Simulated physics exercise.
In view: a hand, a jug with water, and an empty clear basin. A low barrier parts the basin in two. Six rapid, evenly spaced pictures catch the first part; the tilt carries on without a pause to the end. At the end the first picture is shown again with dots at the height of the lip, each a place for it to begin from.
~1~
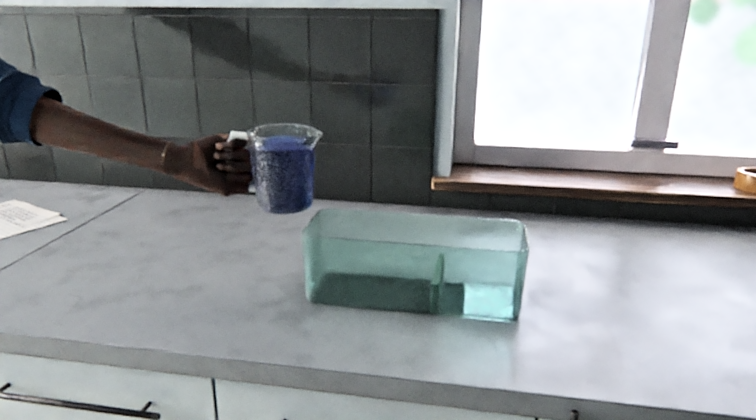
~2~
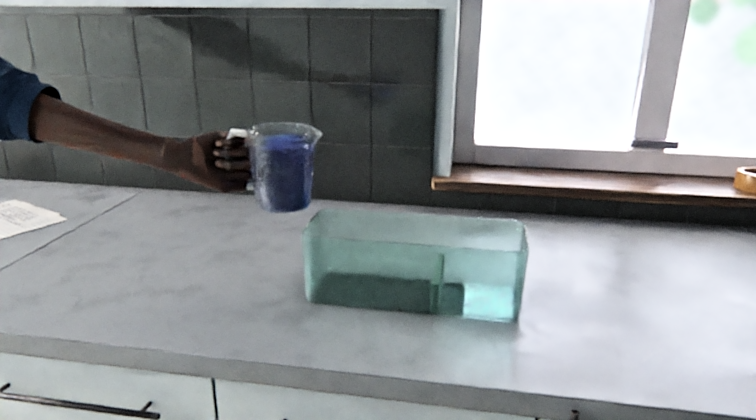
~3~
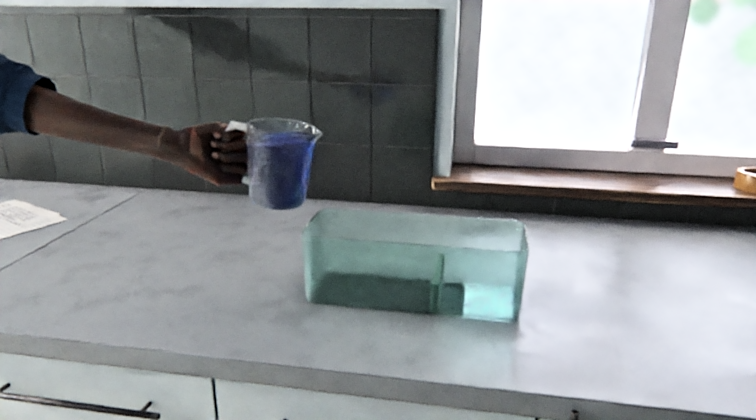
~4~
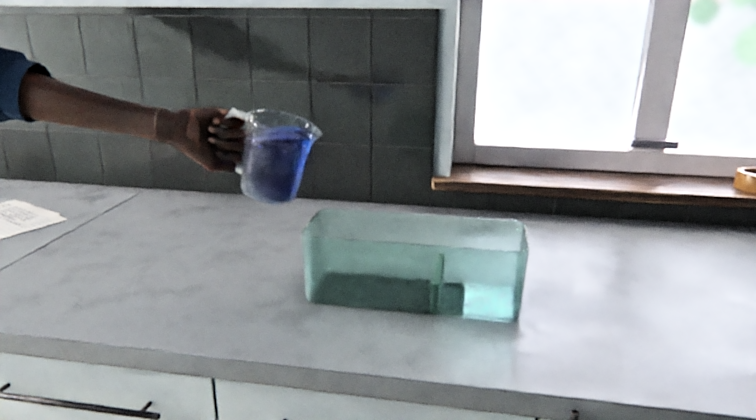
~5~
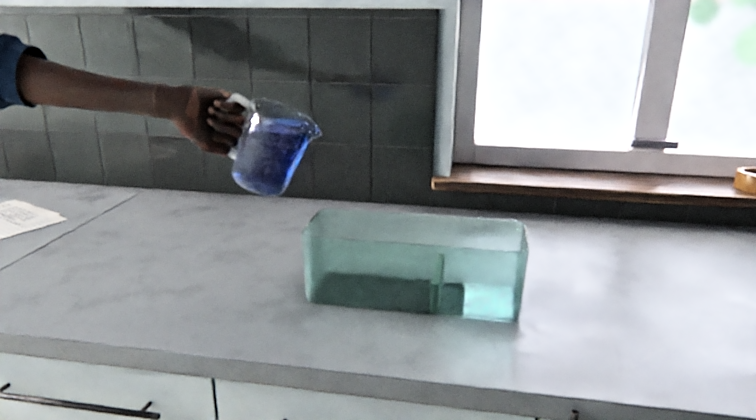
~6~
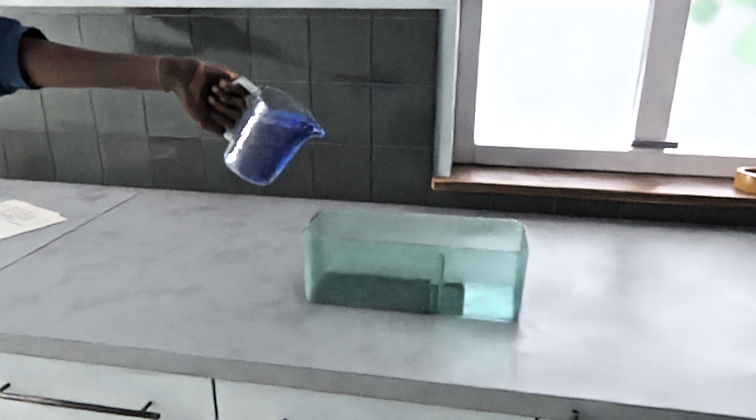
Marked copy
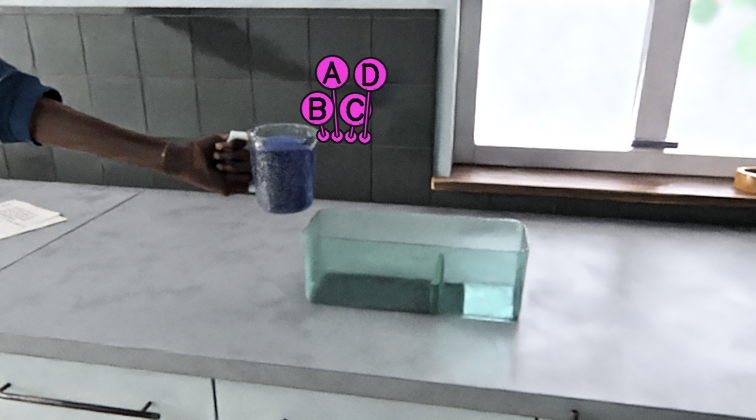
The clip shows a hand holding a clear jug of blue water above and left of a clear, greenish basin split by a low barrier, then gradually tilting the jug rightward until the water reaches its lip.
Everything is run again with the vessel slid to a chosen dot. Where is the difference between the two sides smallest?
Go for D.
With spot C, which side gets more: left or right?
The left side.
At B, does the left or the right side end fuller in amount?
More ends on the left.
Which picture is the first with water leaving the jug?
In picture 6.
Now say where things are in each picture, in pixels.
In the first picture, upright, lip at (321, 135); basin from (307, 299) to (520, 319); top of the wall at (439, 267); nothing has left yet.
In the second picture, upright, lip at (321, 135); nothing has left yet.
In the third picture, tipped about 6°, lip at (321, 135); nothing has left yet.
In the fourth picture, tipped about 14°, lip at (321, 135); nothing has left yet.
In the fifth picture, tipped about 24°, lip at (320, 135); nothing has left yet.
In the sixth picture, tipped about 36°, lip at (320, 134); water is over the lip, down to (320, 134).
On the marked copy, A at (337, 136); B at (323, 135); C at (350, 136); D at (364, 137).
With A, about 88 % ends left of the wall and 4 % right of it; 8 % is lost outside.
With B, about 86 % ends left of the wall and 5 % right of it; 9 % is lost outside.
With C, about 79 % ends left of the wall and 13 % right of it; 7 % is lost outside.
With D, about 48 % ends left of the wall and 50 % right of it.
